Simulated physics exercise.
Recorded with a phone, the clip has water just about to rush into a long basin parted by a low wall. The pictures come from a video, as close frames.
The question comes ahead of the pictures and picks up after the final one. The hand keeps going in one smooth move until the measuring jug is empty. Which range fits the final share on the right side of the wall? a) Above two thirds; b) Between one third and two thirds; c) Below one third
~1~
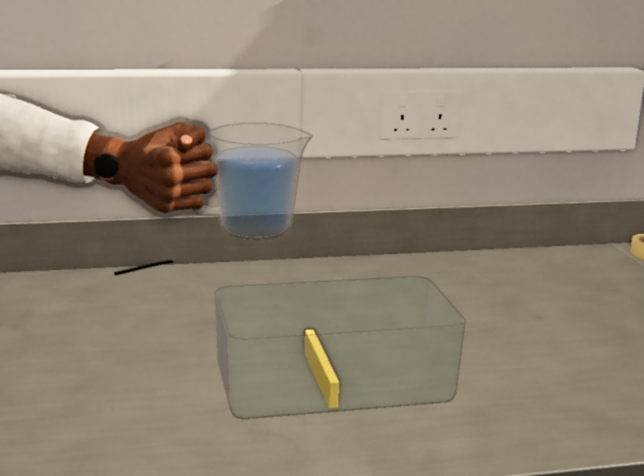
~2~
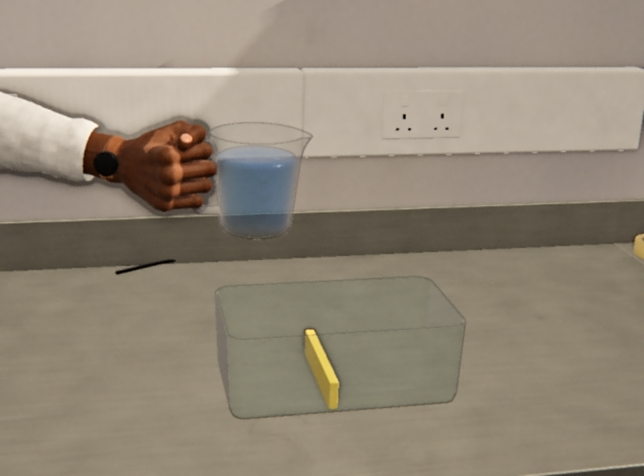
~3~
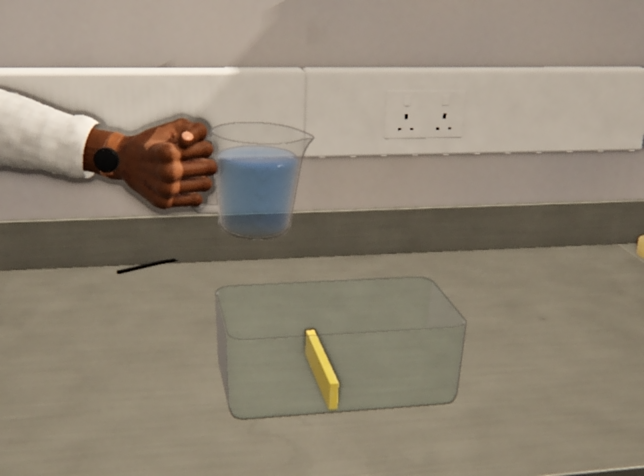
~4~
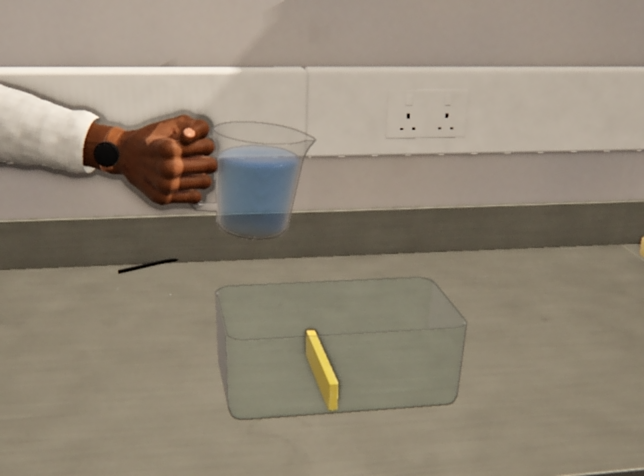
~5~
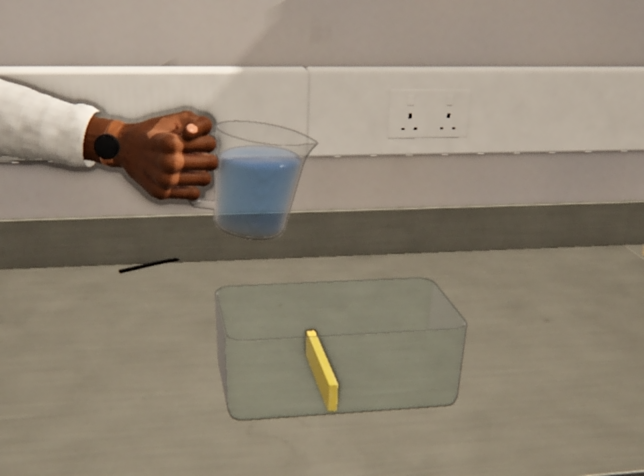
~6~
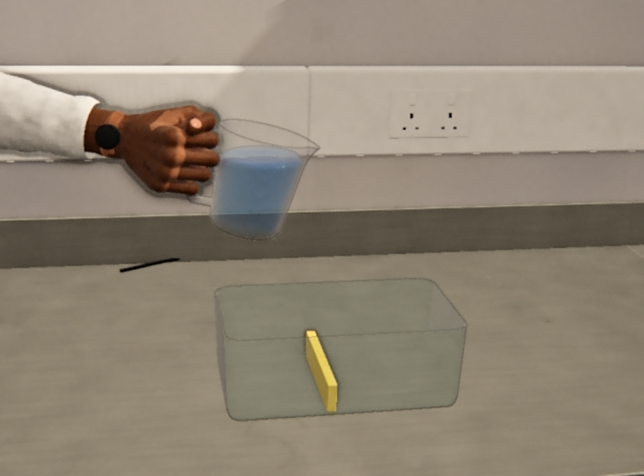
Above two thirds.
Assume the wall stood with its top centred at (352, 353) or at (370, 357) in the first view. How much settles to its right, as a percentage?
Well, it's close to 75 per cent for the first one, then 45 per cent for the other.
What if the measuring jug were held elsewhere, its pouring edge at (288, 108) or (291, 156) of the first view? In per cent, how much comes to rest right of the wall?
It comes out at around 90 percent and then around 85 percent.
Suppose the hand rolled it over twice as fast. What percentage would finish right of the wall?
I'd say close to 90 per cent.
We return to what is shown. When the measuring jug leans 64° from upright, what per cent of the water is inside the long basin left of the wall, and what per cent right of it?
Roughly 0 per cent on the left, roughly 5 per cent on the right.
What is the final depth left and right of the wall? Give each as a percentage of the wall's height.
On the left 0 %, on the right 60 %.
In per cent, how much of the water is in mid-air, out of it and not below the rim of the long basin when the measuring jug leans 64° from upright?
Some 15 per cent, I'd say.
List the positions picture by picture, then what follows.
Tilt 0°; pouring edge (312, 134); surface from (214, 156) to (297, 155); the long basin's rim runs from (222, 314) to (447, 300); the wall's top is at (321, 356), in the first picture.
Tilt 1°; pouring edge (313, 134); surface from (214, 156) to (297, 154), in the second picture.
Tilt 2°; pouring edge (314, 135); surface from (215, 155) to (298, 155), in the third picture.
Tilt 5°; pouring edge (316, 138); surface from (216, 155) to (299, 154), in the fourth picture.
Tilt 8°; pouring edge (318, 141); surface from (218, 156) to (301, 155), in the fifth picture.
Tilt 12°; pouring edge (320, 146); surface from (218, 156) to (304, 156), in the sixth picture.
A moment on, the measuring jug is tipped part way and 82 per cent is still to pour, 0 is left of the wall and 3 right of it.
Next, the measuring jug is tipped on its side and 21 per cent is still to pour, 1 is left of the wall and 55 right of it.
Then the measuring jug is tipped right over and 0 per cent is still to pour, 4 is left of the wall and 94 right of it.
Later the measuring jug is tipped right over and 0 per cent is still to pour, 4 is left of the wall and 95 right of it.
At rest 4 per cent lies left of the wall, 94 right of it and 1 outside.
